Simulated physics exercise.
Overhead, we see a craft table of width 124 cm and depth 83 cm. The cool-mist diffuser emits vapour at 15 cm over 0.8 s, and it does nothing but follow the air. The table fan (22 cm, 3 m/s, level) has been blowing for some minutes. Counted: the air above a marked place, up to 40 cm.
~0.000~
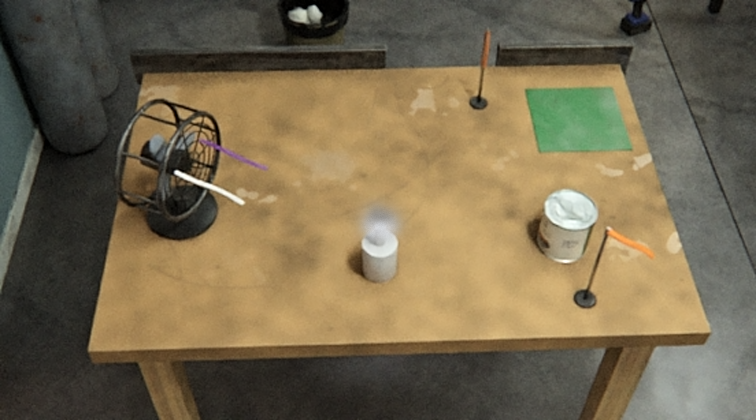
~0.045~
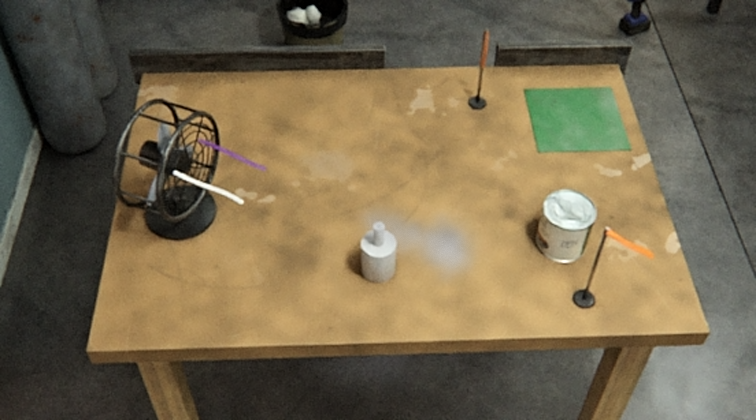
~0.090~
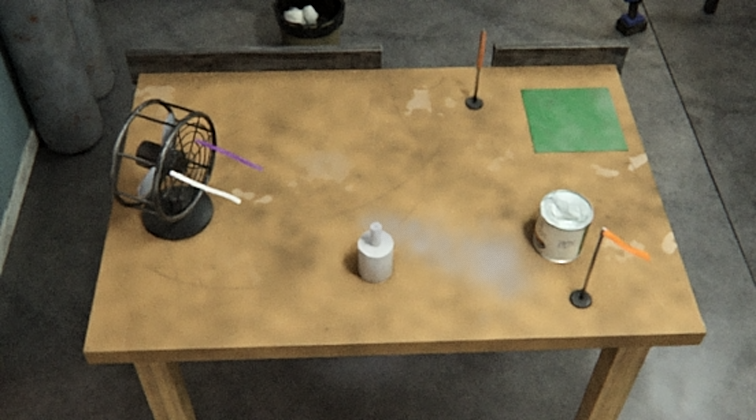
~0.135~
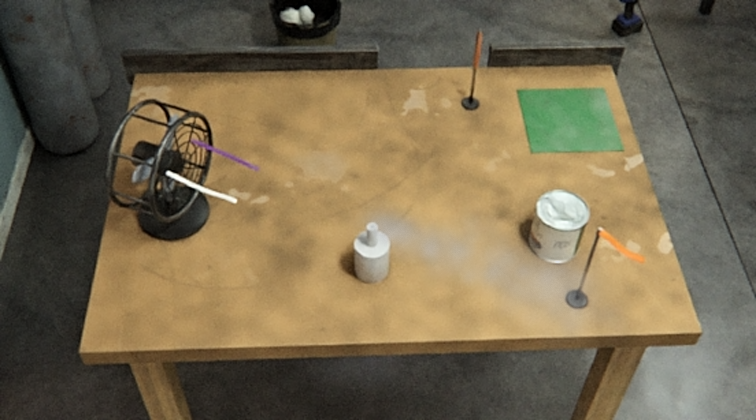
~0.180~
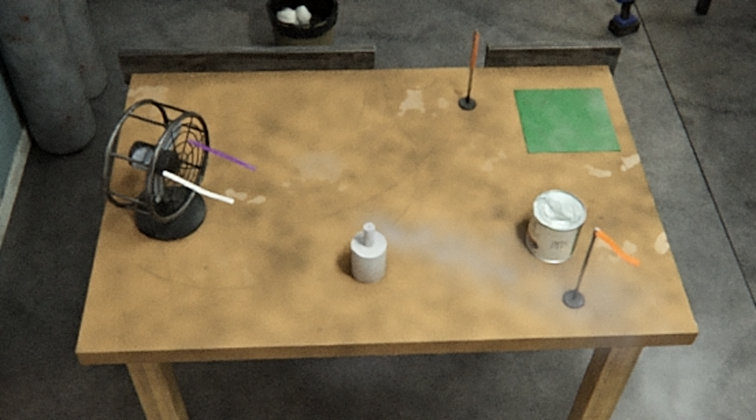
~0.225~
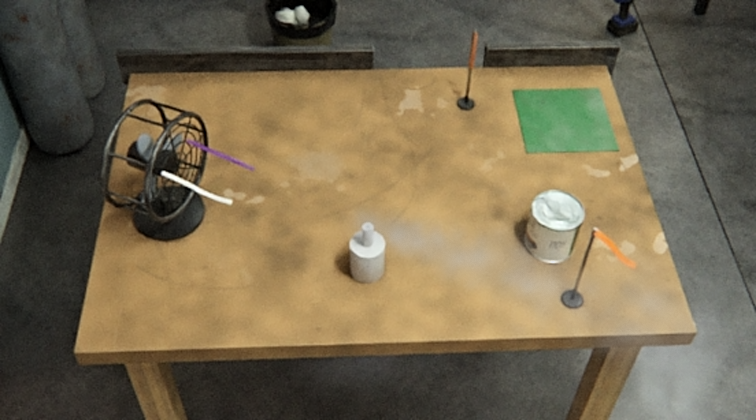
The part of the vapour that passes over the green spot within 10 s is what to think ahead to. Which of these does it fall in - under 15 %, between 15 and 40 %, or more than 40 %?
That share is under 15 %.
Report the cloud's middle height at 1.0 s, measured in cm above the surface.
Roughly 14 cm up.
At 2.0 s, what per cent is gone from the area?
Around 100 percent, I'd say.
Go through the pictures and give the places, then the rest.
The vapour is thickest near (379, 224), the cool-mist diffuser stands at (380, 234) and the table fan is at (170, 160), in the first frame.
The vapour is thickest near (438, 240) and reaches out to (460, 257) and the green spot is centred on (576, 119), in the second frame.
The vapour is thickest near (474, 252) and reaches out to (514, 284), a ribbon ends at (479, 67) and a ribbon ends at (649, 258), in the third frame.
The vapour is thickest near (505, 266) and reaches out to (583, 308) and the top of a tin is at (563, 210), in the fourth frame.
The vapour is thickest near (530, 274) and reaches out to (633, 326), in the fifth frame.
The vapour is thickest near (556, 284) and reaches out to (702, 352), a ribbon ends at (471, 67) and a ribbon ends at (636, 266), in the sixth frame.
By 1.0 s, 74 % is gone from the area; 0 % has passed over the green spot.
By 2.0 s, 99 % is gone from the area; 0 % has passed over the green spot.
By 4.0 s, 100 % is gone from the area; 0 % has passed over the green spot.
By 10.0 s, 100 % is gone from the area; 0 % has passed over the green spot.
